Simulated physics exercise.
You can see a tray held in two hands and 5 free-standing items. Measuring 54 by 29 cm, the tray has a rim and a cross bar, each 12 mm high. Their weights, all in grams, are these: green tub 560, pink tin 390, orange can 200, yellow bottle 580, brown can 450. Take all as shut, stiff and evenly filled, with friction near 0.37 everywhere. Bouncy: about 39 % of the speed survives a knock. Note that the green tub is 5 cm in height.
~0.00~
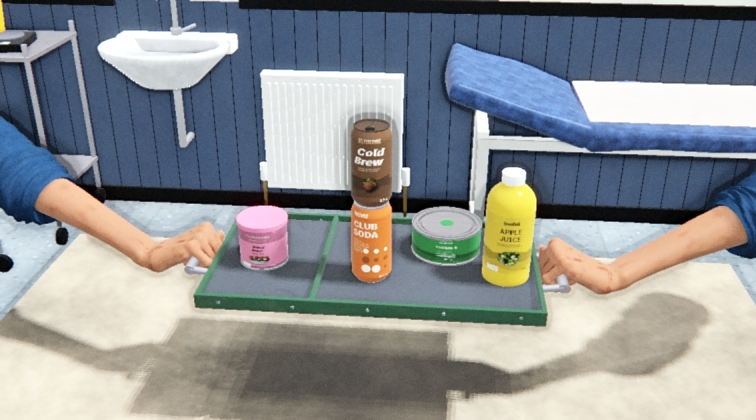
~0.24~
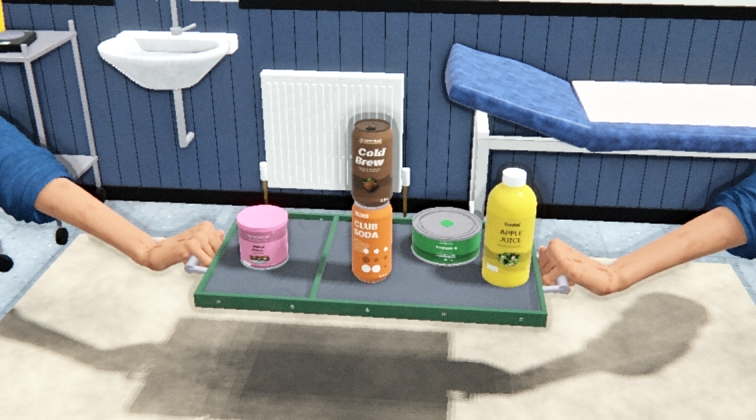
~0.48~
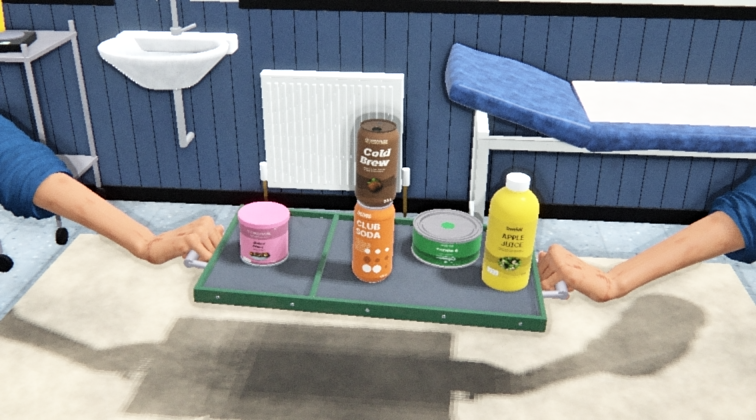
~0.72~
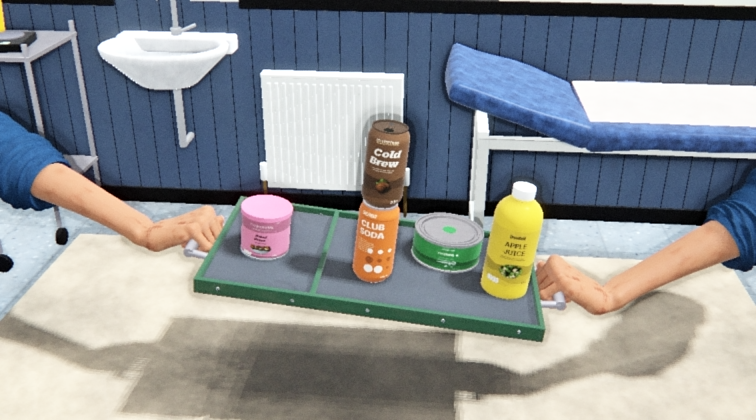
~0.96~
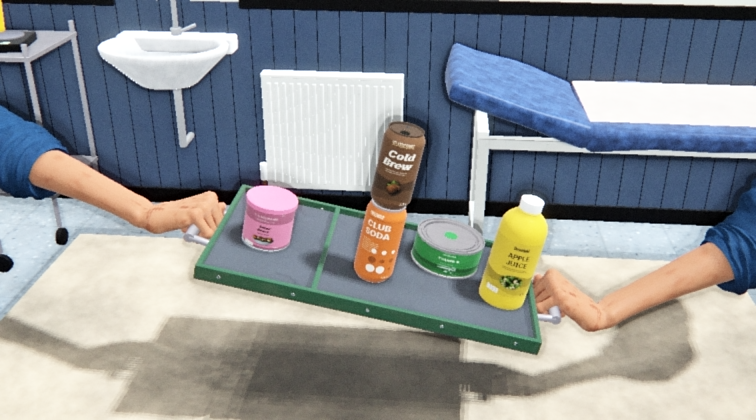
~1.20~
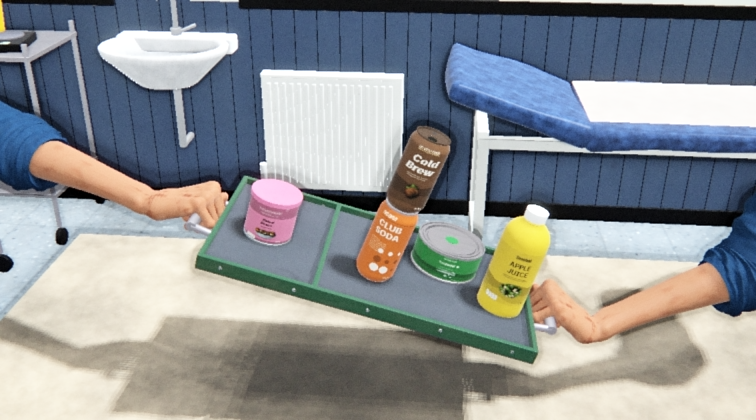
Brown can stacked on an orange can leaning rightward as two hands tilt a level green-rimmed tray down to the right.
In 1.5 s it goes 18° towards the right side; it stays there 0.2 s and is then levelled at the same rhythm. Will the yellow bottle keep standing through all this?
It capsizes.
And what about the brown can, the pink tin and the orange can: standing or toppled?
Well, the brown can tumbles down, the pink tin holds steady, and the orange can tumbles down.
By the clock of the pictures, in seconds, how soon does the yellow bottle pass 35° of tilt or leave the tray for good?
Near 1.6 s on the clock.
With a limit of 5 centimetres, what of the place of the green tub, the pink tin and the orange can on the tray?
First, the green tub stays in its position; second, the pink tin stays in its position; third, the orange can is moved away.
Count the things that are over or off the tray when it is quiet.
I make it 3.
After 1.50 s, tilt 18°, right edge down; yellow bottle 15° off its base near (533, 264); orange can 65° off its base; brown can 30° off its base.
After 1.70 s, tilt 18°, right edge down; yellow bottle and brown can now off the tray; orange can on its side.
After 2.00 s, tilt 17°, right edge down; orange can on its side.
After 2.70 s, tilt 6°, right edge down; orange can on its side.
In the end (5.1 s), off the tray and tipped over, yellow bottle and brown can; toppled on the tray, orange can; the other 2 under 5 cm from the start. At the end, from the last picture's camera, yellow bottle near (537, 332).
